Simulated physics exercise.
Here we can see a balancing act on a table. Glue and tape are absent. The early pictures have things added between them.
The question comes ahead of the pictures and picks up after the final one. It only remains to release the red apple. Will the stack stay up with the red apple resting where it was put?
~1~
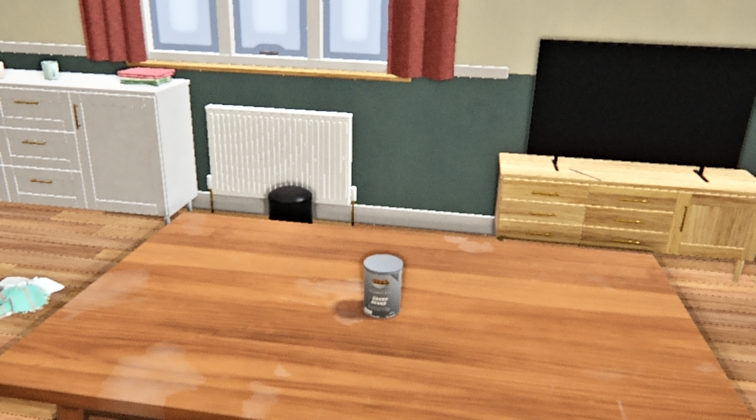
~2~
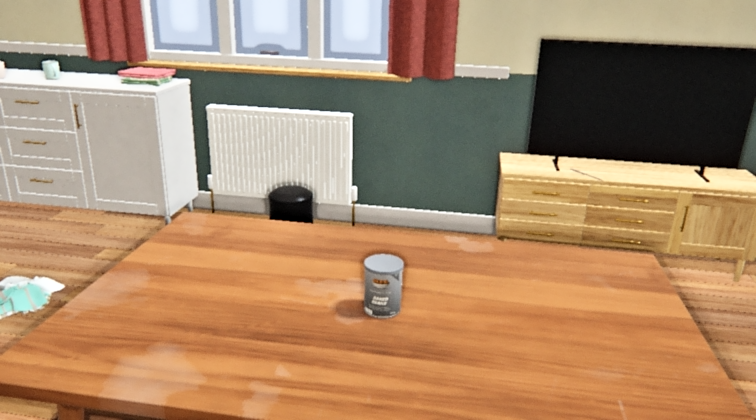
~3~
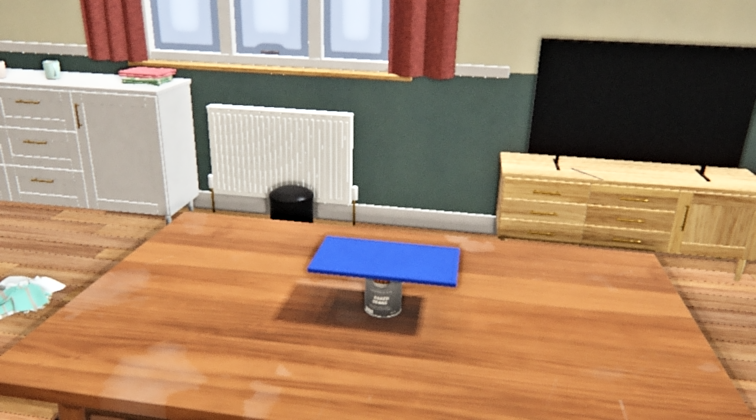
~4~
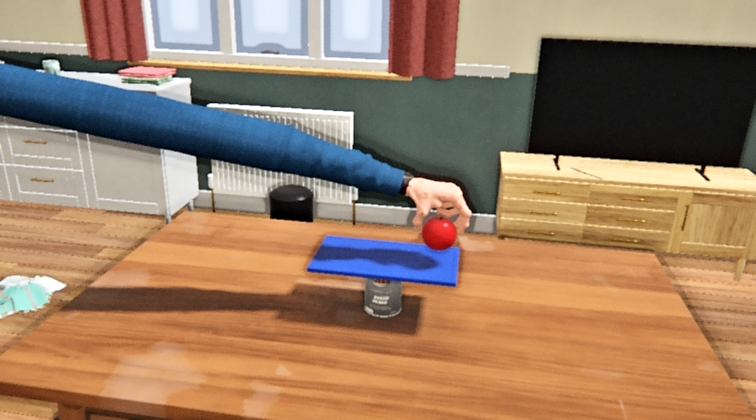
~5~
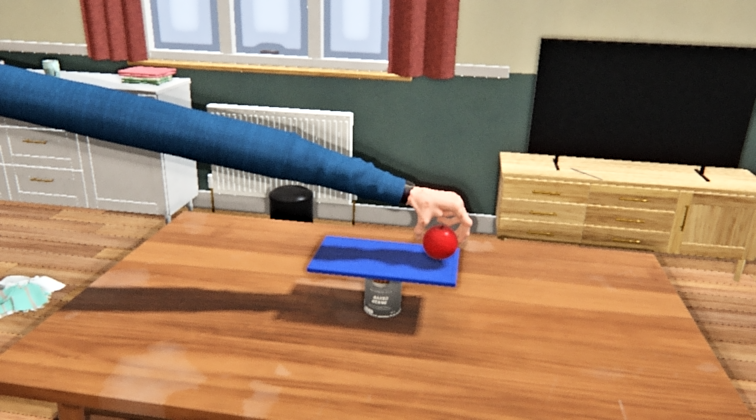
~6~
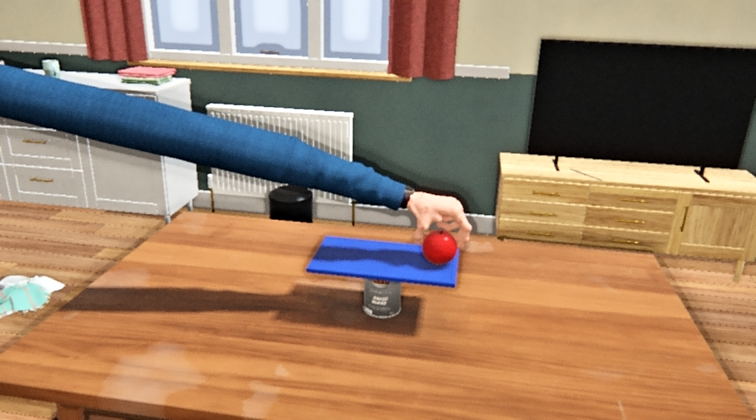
No.
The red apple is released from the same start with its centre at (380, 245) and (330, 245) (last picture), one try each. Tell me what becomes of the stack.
Result of try one is that it stays stable, and of try two that it tips over.
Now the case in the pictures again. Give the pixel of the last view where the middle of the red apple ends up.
The object winds up at approximately (472, 304).
Then, 0.40 s after the last picture, red apple now fallen; blue lid tipped 36° from how it was.
Then, 0.50 s after the last picture, blue lid tipped 58° from how it was.
Then, 0.60 s after the last picture, blue lid tipped 63° from how it was.
Then, 1.50 s after the last picture, blue lid tipped 47° from how it was.
At rest, fallen, red apple; tipped over in the stack, blue lid; grey tin in place. Seen from the same camera at the end, red apple near (472, 304). The stack loses its balance.
